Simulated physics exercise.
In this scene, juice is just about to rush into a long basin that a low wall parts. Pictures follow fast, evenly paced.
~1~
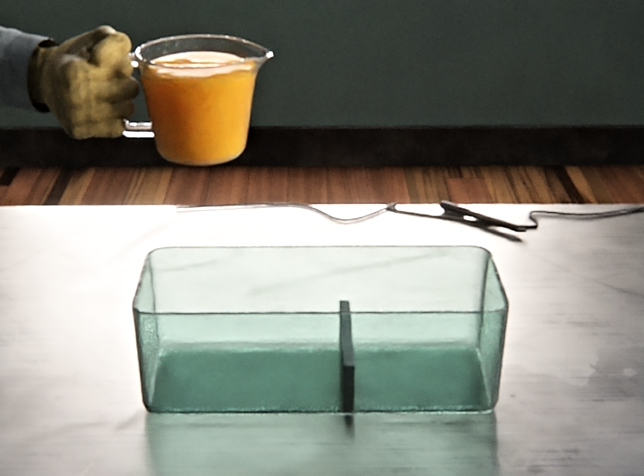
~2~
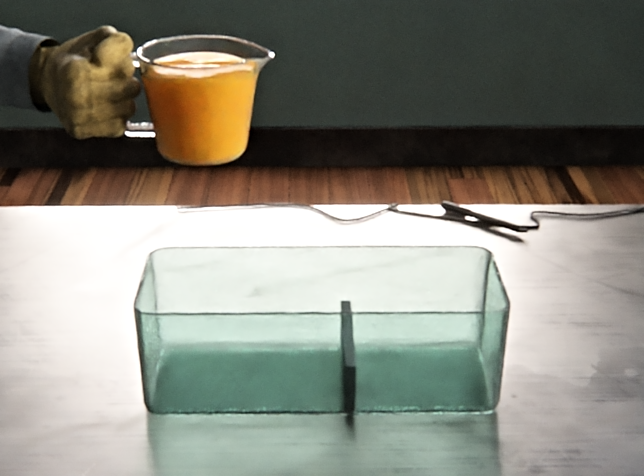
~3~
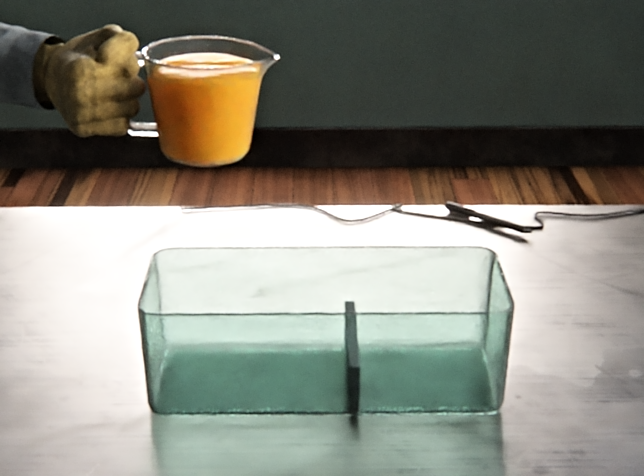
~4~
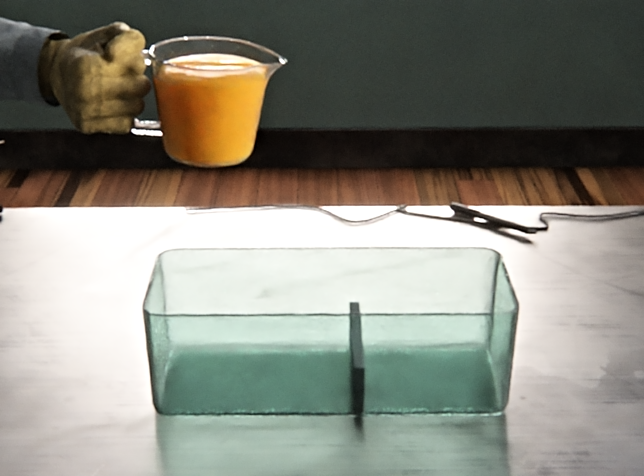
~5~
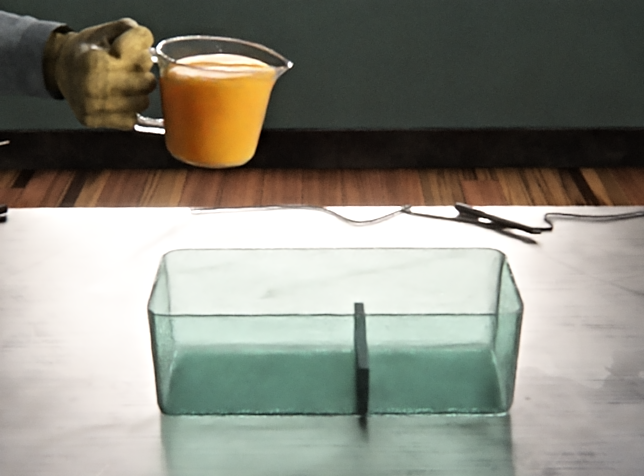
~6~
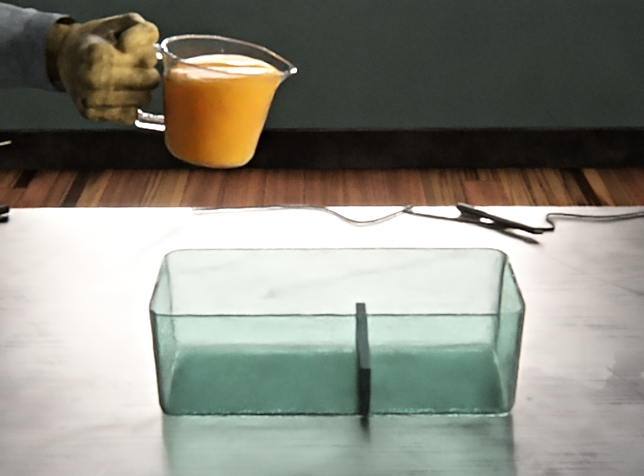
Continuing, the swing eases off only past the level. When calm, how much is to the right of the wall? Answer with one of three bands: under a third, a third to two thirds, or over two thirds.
A third to two thirds.
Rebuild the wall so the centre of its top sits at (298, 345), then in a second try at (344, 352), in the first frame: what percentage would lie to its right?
I'd expect near 90 percent the first time and near 60 percent the next.
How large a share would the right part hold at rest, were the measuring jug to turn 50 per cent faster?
I'd estimate about 40 percent ends up there.
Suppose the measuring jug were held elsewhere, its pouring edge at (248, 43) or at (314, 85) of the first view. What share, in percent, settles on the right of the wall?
Close to 20 % for the first start and close to 85 % for the second.
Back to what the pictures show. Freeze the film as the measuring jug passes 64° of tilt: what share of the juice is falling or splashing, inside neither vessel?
Something like 25 per cent of it.
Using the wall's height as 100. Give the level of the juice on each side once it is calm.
About 20 on the left and about 30 on the right.
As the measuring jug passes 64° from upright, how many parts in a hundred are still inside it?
About 65 per cent.
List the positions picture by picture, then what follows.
Tilt 0°; pouring edge (272, 53); surface from (144, 65) to (254, 66); the long basin's rim runs from (140, 280) to (499, 279); the wall's top is at (347, 332), in the first frame.
Tilt 0°; pouring edge (273, 54); surface from (146, 66) to (256, 66), in the second frame.
Tilt 2°; pouring edge (278, 56); surface from (151, 67) to (261, 68), in the third frame.
Tilt 4°; pouring edge (285, 60); surface from (157, 67) to (267, 69), in the fourth frame.
Tilt 7°; pouring edge (292, 64); surface from (163, 67) to (275, 69), in the fifth frame.
Tilt 10°; pouring edge (296, 69); surface from (167, 68) to (282, 70), in the sixth frame.
A moment on, the measuring jug is tipped part way and 67 per cent is still to pour, 2 is left of the wall and 7 right of it.
Next, the measuring jug is tipped right over and 10 per cent is still to pour, 23 is left of the wall and 51 right of it.
Then the measuring jug is tipped right over and 0 per cent is still to pour, 45 is left of the wall and 53 right of it.
Later the measuring jug is tipped right over and 0 per cent is still to pour, 45 is left of the wall and 53 right of it.
At rest 45 per cent lies left of the wall, 53 right of it and 2 outside.
